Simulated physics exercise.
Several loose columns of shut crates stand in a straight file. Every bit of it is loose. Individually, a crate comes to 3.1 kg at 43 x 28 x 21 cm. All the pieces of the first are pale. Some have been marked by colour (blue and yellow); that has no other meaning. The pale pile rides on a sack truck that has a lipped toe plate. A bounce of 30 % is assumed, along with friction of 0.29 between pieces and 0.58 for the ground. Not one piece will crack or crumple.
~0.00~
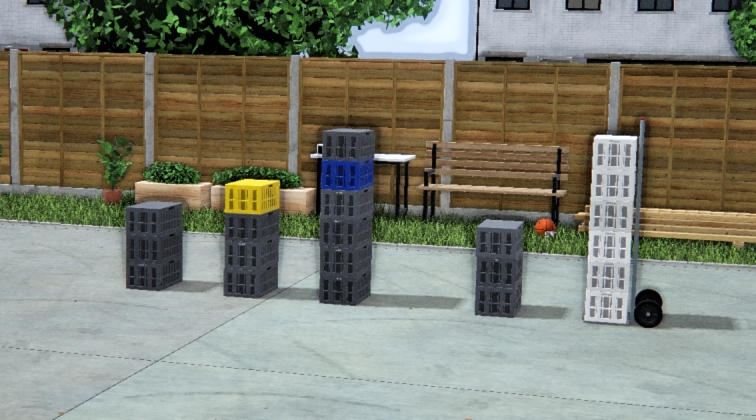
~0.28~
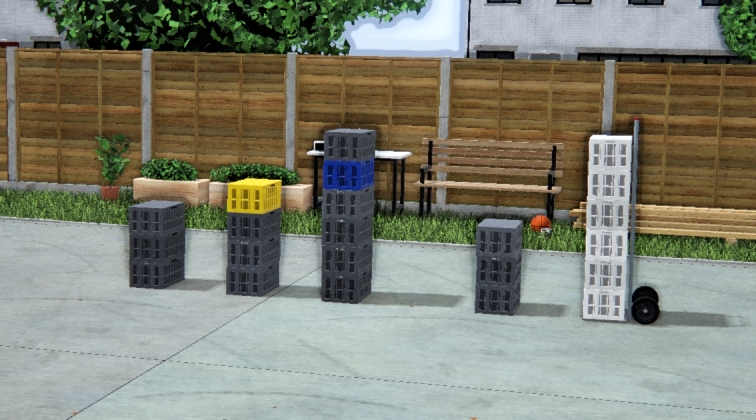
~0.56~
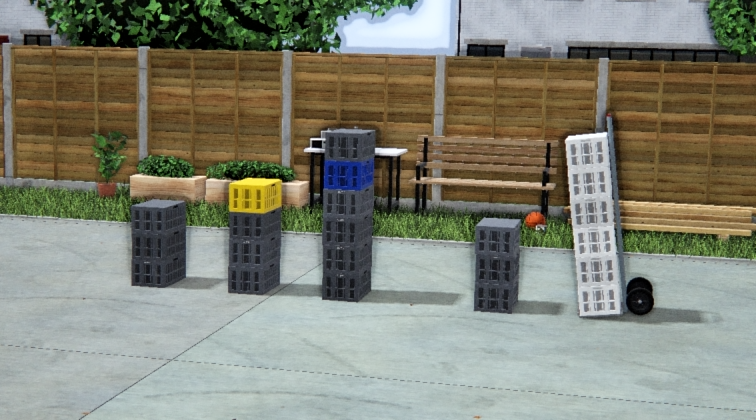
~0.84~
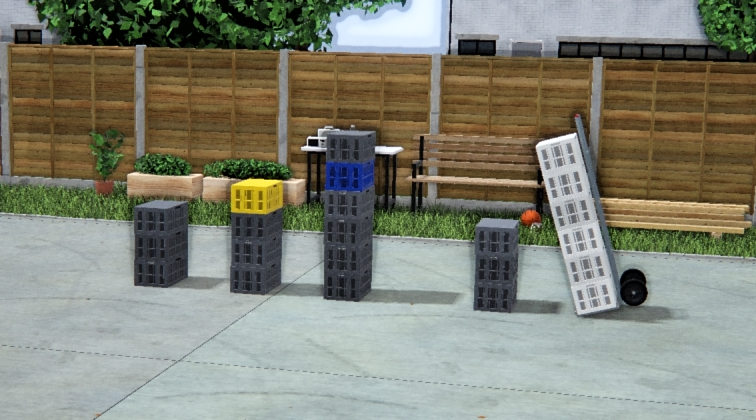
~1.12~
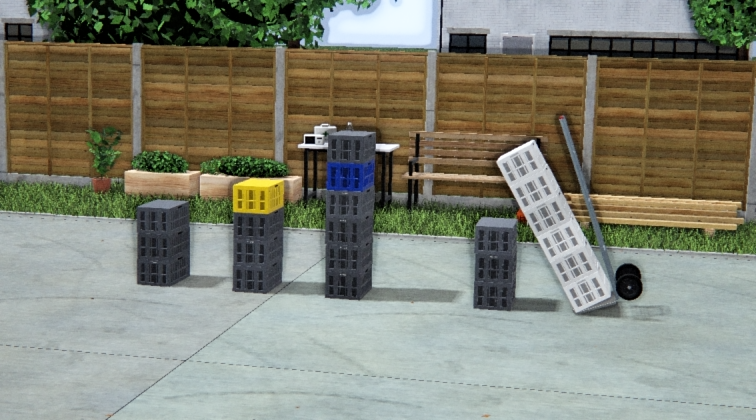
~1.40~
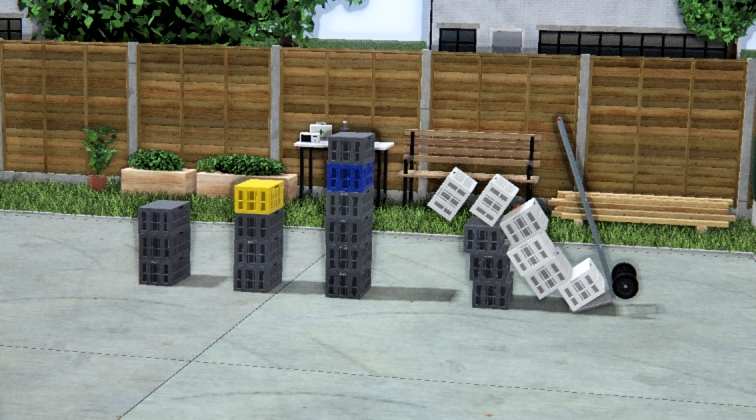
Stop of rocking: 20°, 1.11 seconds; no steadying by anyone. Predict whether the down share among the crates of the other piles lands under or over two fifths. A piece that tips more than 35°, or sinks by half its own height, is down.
Prediction: Under two fifths.
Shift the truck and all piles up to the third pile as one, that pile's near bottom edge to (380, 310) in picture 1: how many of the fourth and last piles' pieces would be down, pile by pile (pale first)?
It would come to fourth 0, last 0.
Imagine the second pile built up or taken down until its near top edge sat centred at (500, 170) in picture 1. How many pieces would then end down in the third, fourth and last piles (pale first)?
Pile by pile that makes third 4, fourth 0, last 0.
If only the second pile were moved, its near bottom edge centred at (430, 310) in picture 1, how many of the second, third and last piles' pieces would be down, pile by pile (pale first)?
Second 2; third 0; last 0.
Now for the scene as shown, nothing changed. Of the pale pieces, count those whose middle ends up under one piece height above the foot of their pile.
I count 3 in total.
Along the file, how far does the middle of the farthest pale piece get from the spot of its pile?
Roughly 170 cm.
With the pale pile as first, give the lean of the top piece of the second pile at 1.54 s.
About 0°.
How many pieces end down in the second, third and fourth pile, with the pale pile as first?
The second pile gives 2, the third 0, the fourth 0.
After 1.54 s, 5 of the pale pile down; none of the 16 other crates down, 2 disturbed.
After 2.14 s, 5 of the pale pile down; 2 of the 16 other crates down.
At rest (2.9 s), 5 of the pale pile down; 2 of the 16 other crates down; yellow crate unmoved; blue crate unmoved. That is 12 per cent. As the last picture would show them, middles, yellow crate near (260, 196), blue crate near (350, 175).
